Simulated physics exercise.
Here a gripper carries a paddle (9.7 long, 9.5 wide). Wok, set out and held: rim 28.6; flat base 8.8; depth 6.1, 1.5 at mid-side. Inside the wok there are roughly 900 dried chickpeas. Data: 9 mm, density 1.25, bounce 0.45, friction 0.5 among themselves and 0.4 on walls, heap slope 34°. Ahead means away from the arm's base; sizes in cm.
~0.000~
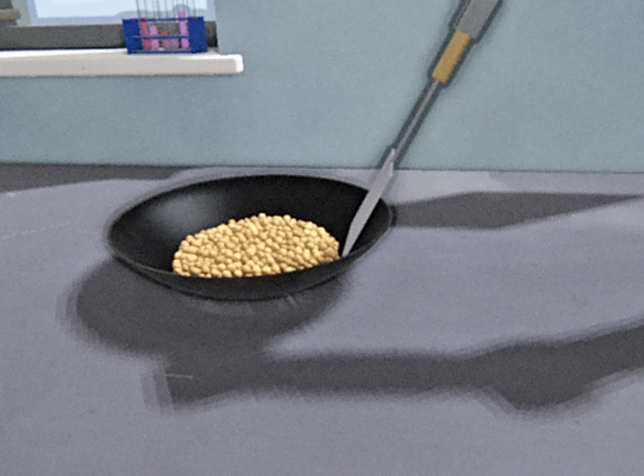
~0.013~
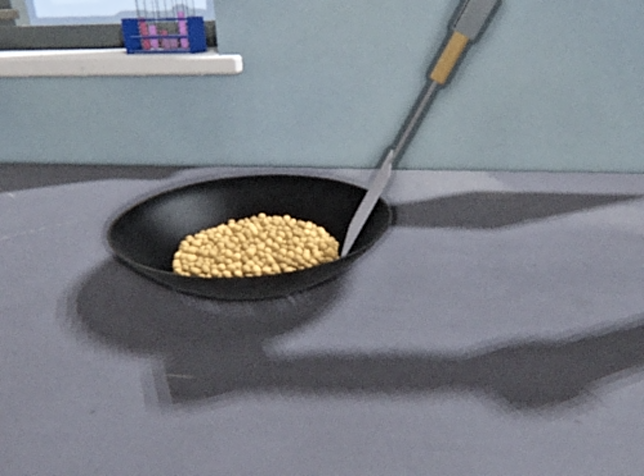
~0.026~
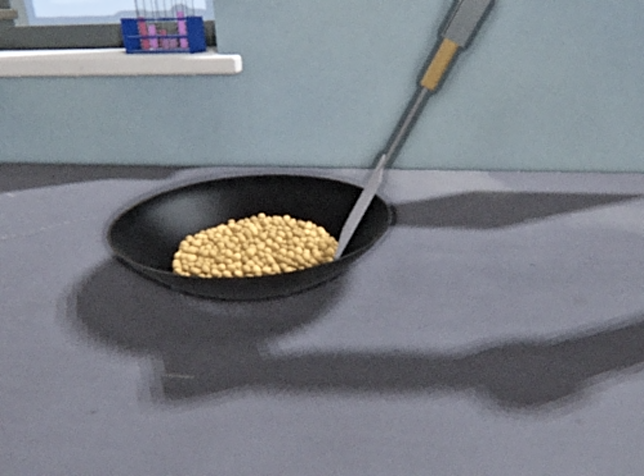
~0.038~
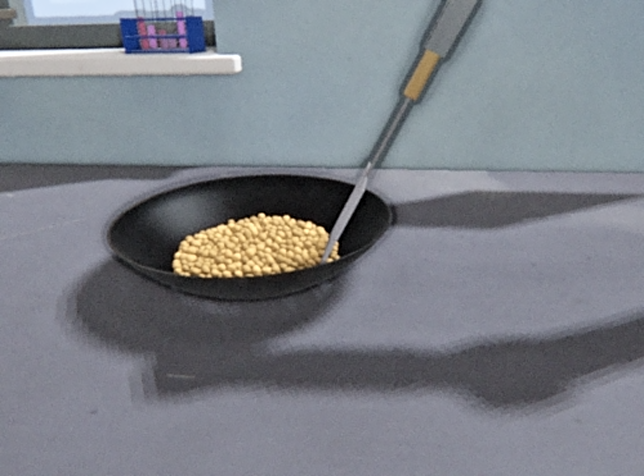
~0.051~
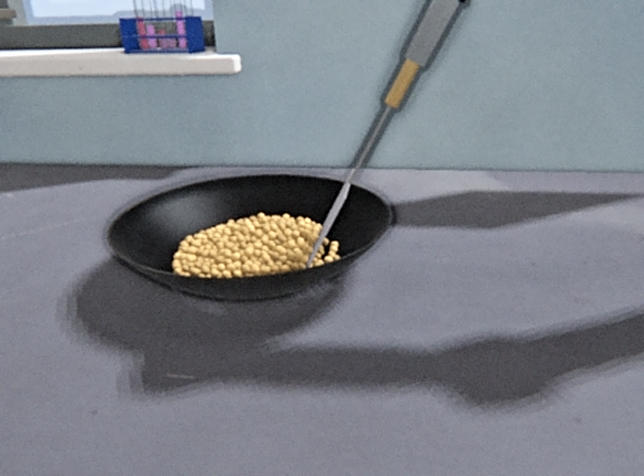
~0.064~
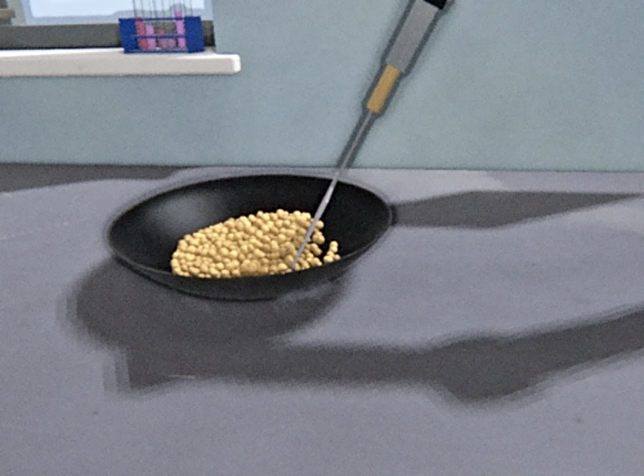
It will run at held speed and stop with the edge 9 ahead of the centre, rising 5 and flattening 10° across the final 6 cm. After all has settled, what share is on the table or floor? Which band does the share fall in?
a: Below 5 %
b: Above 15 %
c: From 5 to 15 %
(b) Above 15 %.
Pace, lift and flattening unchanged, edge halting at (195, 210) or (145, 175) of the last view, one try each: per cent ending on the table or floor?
Try 1: Approx. 25 %; try 2: Approx. 50 %.
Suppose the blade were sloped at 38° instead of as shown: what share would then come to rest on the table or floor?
It would be near 35 per cent.
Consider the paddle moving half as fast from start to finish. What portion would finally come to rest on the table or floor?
In that case, around 15 per cent would end on the table or floor.
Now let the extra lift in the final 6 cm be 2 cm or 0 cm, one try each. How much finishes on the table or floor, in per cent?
Estimates, in order: 50 % then 45 %.
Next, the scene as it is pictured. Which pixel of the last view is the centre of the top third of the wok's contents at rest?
Somewhere around (184, 239) in the last picture.
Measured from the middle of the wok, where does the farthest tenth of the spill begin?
Roughly 105 cm.
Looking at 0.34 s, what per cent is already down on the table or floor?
10 per cent.
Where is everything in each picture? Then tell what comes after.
The first frame shows paddle top edge at (392, 161), sloping 63°; upper third of the load around (258, 244), from x 175 to 335, top at y 220; 900 in the wok.
The second frame shows paddle top edge at (391, 162), sloping 63°; upper third of the load around (258, 244), from x 175 to 335, top at y 220.
The third frame shows paddle top edge at (382, 167), sloping 63°; upper third of the load around (258, 244), from x 175 to 335, top at y 220.
The fourth frame shows paddle top edge at (367, 175), sloping 63°; upper third of the load around (259, 243), from x 175 to 335, top at y 220.
The fifth frame shows paddle top edge at (350, 182), sloping 63°; upper third of the load around (261, 240), from x 175 to 335, top at y 215.
The sixth frame shows paddle top edge at (333, 186), sloping 63°; upper third of the load around (260, 236), from x 175 to 335, top at y 215; 900 in the wok.
After 0.10 s, sloping 63°, highest piece 9 above the table; 900 in the wok.
After 0.13 s, sloping 61°, highest piece 12 above the table; 899 in the wok, 1 on the blade or in flight.
After 0.34 s, sloping 53°, highest piece 20 above the table; 548 in the wok, 85 on the table or floor, 267 on the blade or in flight.
After 1.39 s, sloping 53°, highest piece 5 above the table; 548 in the wok, 352 on the table or floor.
At rest, 548 in the wok, 352 on the table or floor. That is 39 % on the table or floor.
